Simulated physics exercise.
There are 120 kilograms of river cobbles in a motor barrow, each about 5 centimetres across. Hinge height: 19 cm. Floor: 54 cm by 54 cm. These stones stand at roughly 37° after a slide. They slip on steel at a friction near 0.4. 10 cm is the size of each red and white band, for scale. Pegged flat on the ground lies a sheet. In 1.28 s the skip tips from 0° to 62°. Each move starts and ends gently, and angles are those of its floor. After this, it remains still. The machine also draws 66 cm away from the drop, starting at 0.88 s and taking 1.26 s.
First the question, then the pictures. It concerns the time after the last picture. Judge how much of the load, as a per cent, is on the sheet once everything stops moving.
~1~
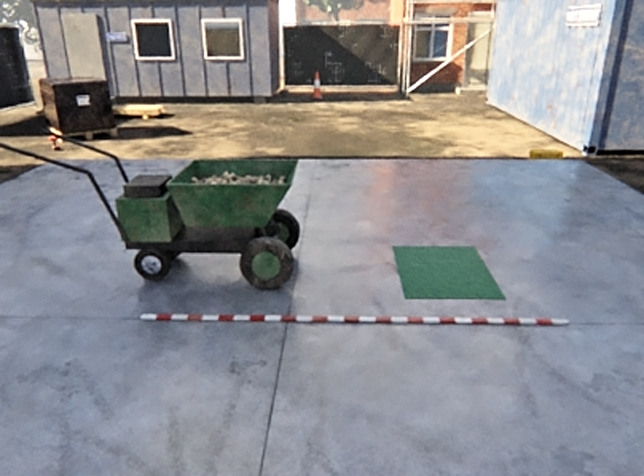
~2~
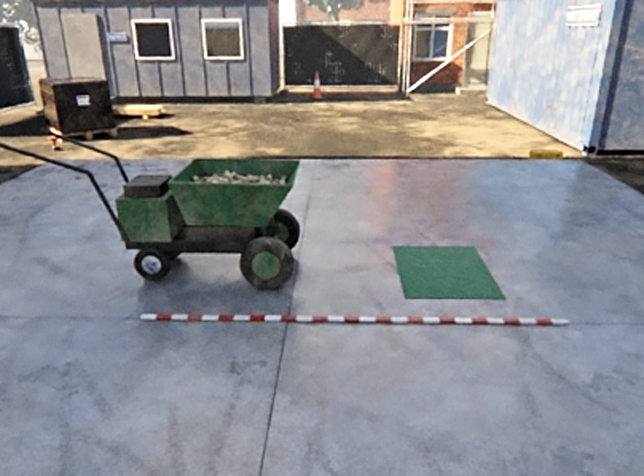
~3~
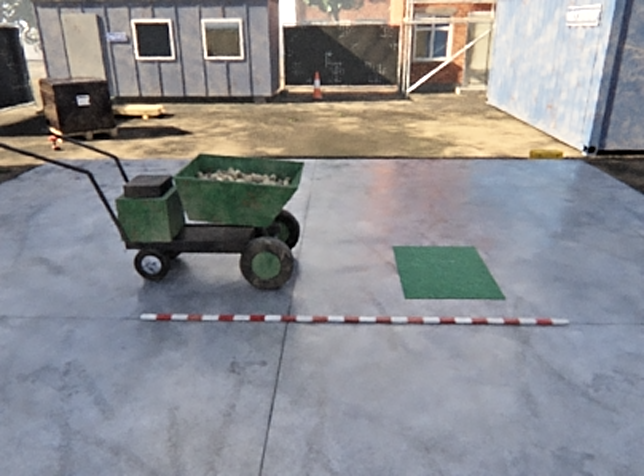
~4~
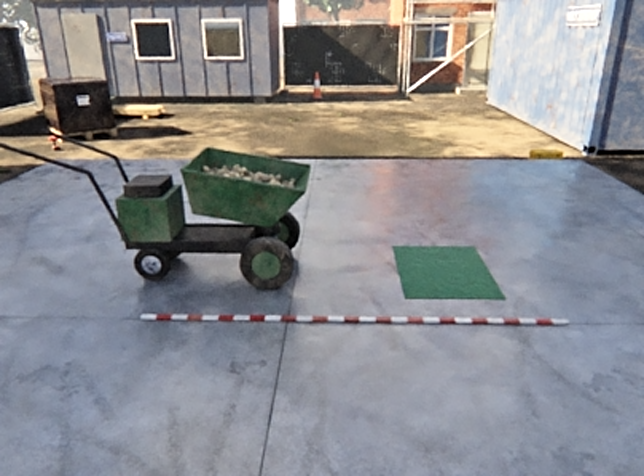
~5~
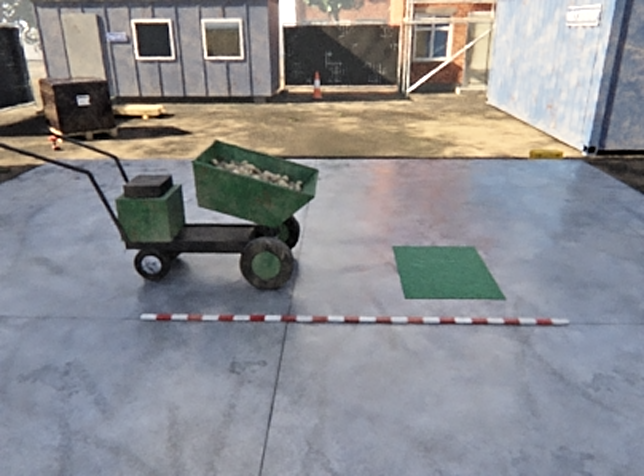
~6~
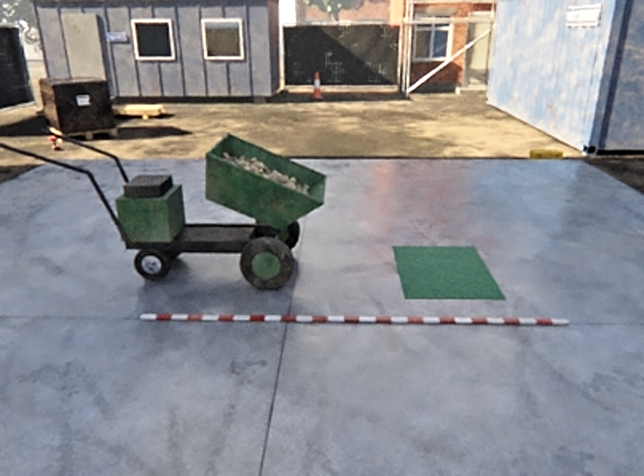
About 0 percent ends up on the sheet.
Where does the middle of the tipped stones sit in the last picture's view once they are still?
About (338, 267).
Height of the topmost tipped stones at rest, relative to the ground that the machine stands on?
Some 12 cm above that level.
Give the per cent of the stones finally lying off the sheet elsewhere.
Some 0 per cent of the load.
A little later the floor is at 52°; 100 % in the skip; the foremost stones are at (336, 223).
Then the floor is at 62°; 74 % in the skip, 26 % short of the sheet; the foremost stones are at (381, 269).
Later still the floor is at 62°; 42 % in the skip, 55 % short of the sheet, 2 % on the sheet, 1 % off the sheet elsewhere; the foremost stones are at (451, 274).
In the end the floor is at 62°; 42 % in the skip, 56 % short of the sheet, 2 % on the sheet, 1 % off the sheet elsewhere; the foremost stones are at (451, 274).
